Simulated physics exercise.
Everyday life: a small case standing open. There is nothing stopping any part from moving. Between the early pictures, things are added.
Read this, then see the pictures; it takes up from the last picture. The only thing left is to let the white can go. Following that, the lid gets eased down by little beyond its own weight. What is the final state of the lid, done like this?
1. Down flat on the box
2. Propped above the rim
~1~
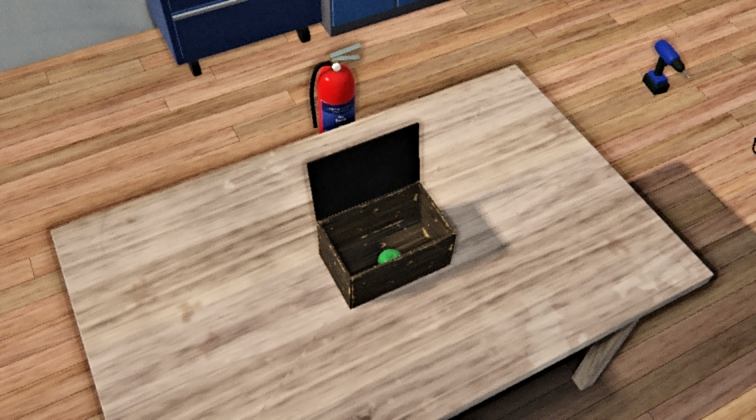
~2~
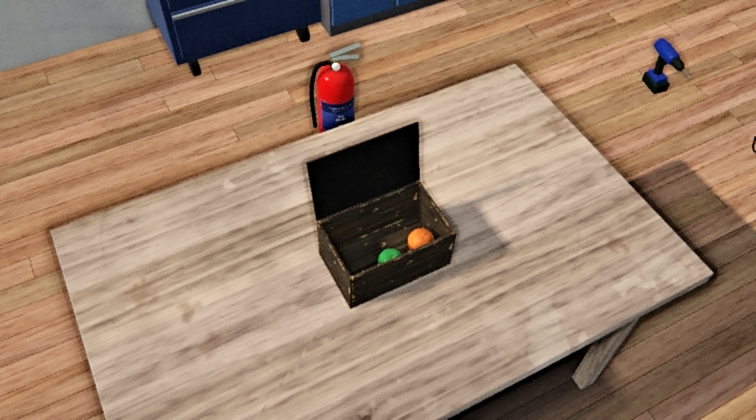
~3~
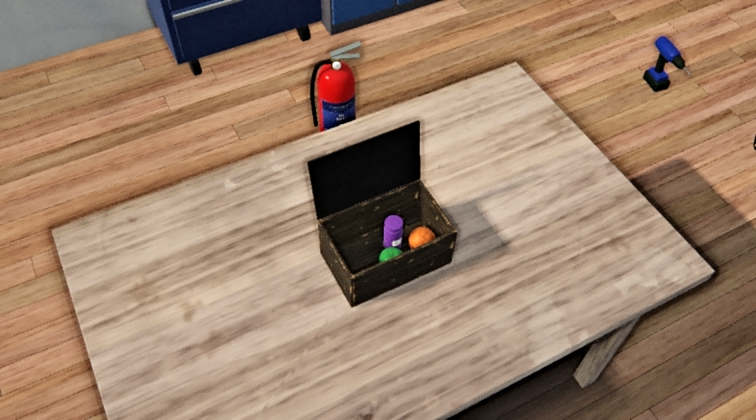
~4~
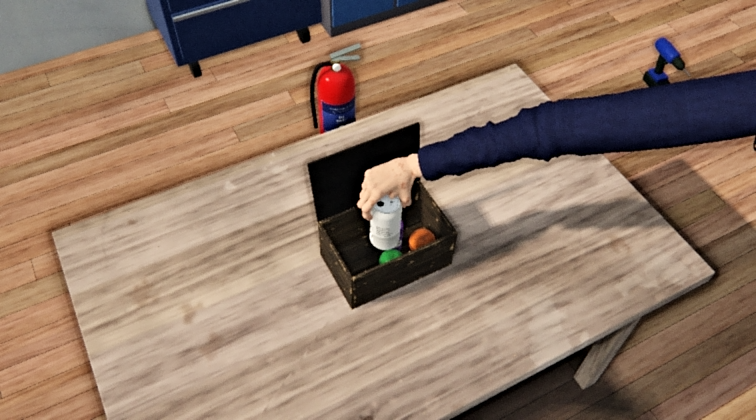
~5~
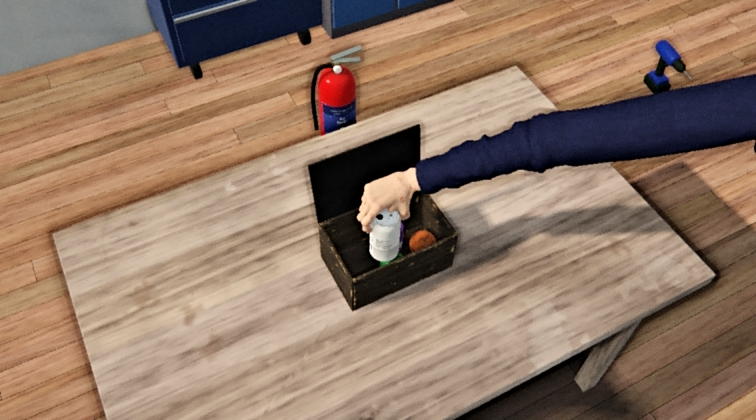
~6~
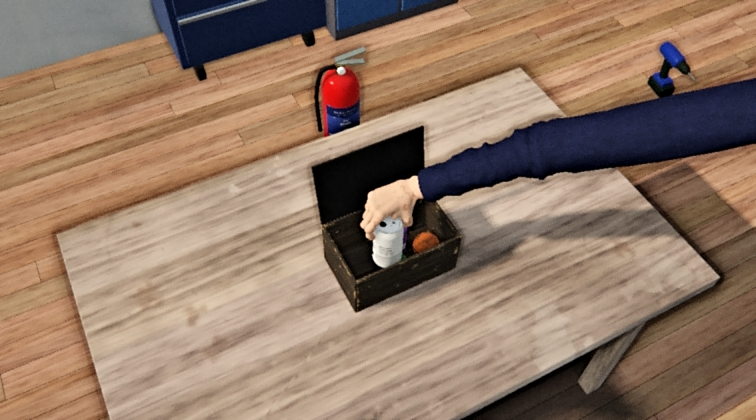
1, down flat on the box.
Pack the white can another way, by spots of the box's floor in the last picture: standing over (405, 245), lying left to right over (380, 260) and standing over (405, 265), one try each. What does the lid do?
On try one it won't go down; on try two it won't go down; on try three it fits down fine.
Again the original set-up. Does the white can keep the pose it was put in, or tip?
Looking at the last picture, it sits at an angle.
Then, 0.40 s later than the last frame, white can on its side near (371, 262); green apple moved about its own width.
Then, 1.40 s later than the last frame, lid 72° above the rim; white can on its side near (370, 257); green apple moved about its own width; orange ball moved about its own width.
Then, 2.00 s later than the last frame, lid 25° above the rim; white can on its side near (370, 257); orange ball moved about its own width; green apple moved about its own width.
When it is over, lid shut; lying over in the box, white can; moved from the start, green apple and orange ball; purple shaker as before. End places, in pixels of the last picture, white can near (370, 257).
